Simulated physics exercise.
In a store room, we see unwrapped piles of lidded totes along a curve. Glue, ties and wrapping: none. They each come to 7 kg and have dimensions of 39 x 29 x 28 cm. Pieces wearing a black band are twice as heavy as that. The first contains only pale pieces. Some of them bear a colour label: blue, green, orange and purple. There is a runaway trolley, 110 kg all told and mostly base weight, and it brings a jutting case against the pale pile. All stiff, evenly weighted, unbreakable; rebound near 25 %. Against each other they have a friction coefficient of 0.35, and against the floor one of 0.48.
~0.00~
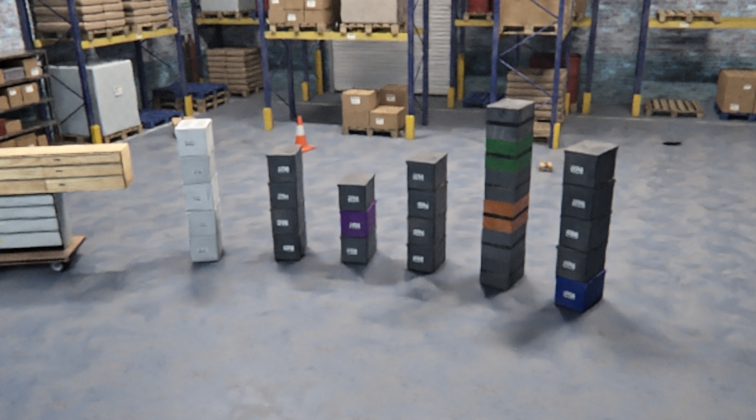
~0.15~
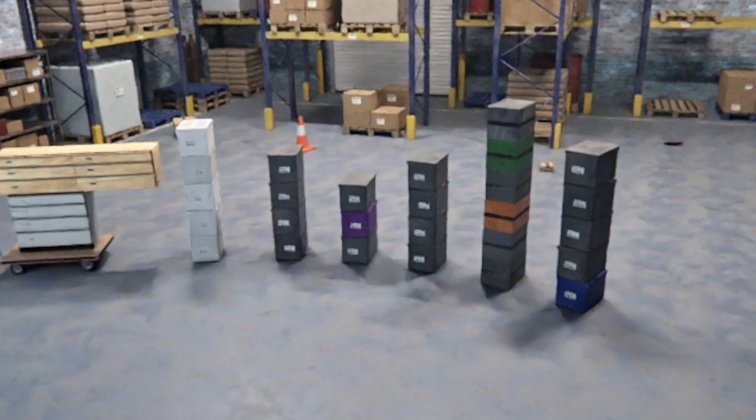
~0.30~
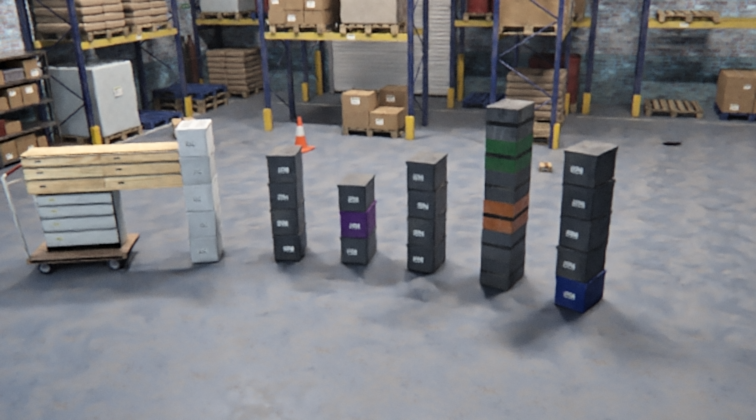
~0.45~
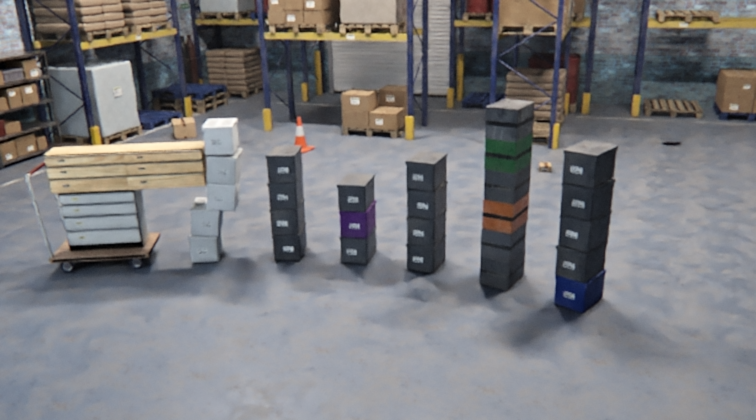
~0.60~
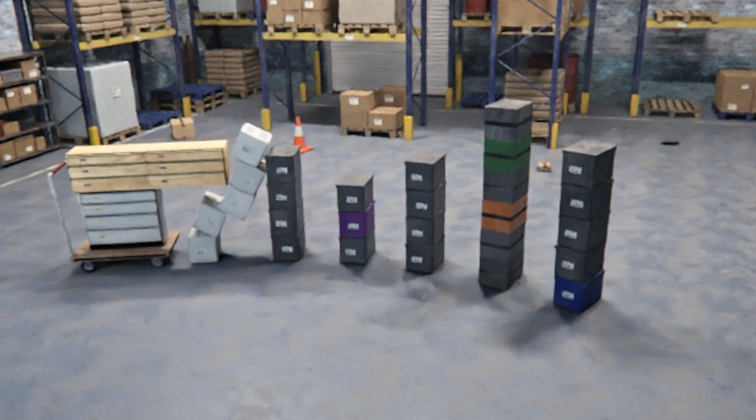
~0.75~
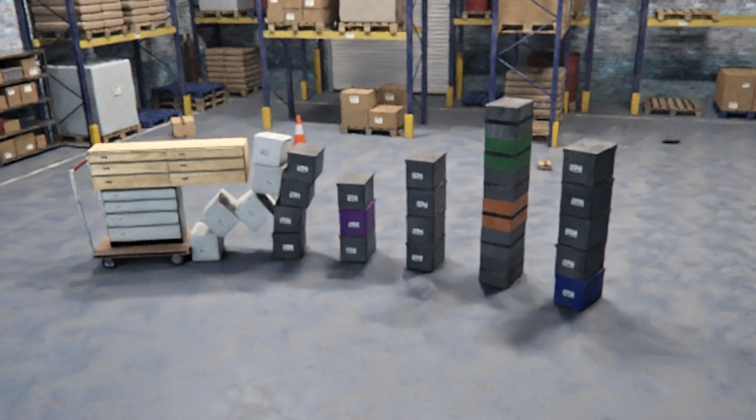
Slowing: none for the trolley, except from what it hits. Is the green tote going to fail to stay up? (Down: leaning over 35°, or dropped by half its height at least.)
No, it ends up fine.
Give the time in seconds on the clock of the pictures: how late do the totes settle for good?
3.5 s, give or take.
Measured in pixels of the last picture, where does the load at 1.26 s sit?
Location: Close to (273, 155).
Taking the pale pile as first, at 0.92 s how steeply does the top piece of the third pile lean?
0° from upright.
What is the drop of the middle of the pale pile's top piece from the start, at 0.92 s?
30 cm.
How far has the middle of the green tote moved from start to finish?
I'd estimate near 0 cm.
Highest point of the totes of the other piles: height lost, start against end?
It sits roughly 0 centimetres lower.
Around 0.92 s, 4 of the pale pile down; none of the 22 other totes down, 3 disturbed; green tote unmoved.
Around 1.26 s, 4 of the pale pile down; 3 of the 22 other totes down; green tote unmoved; purple tote tipped 21°.
Around 2.06 s, 4 of the pale pile down; 5 of the 22 other totes down; green tote unmoved; purple tote on its side.
Finally (3.6 s), 4 of the pale pile down; 5 of the 22 other totes down; green tote unmoved; purple tote on its side; orange tote unmoved. Seen by the last camera, middles, green tote near (509, 150), purple tote near (396, 248).
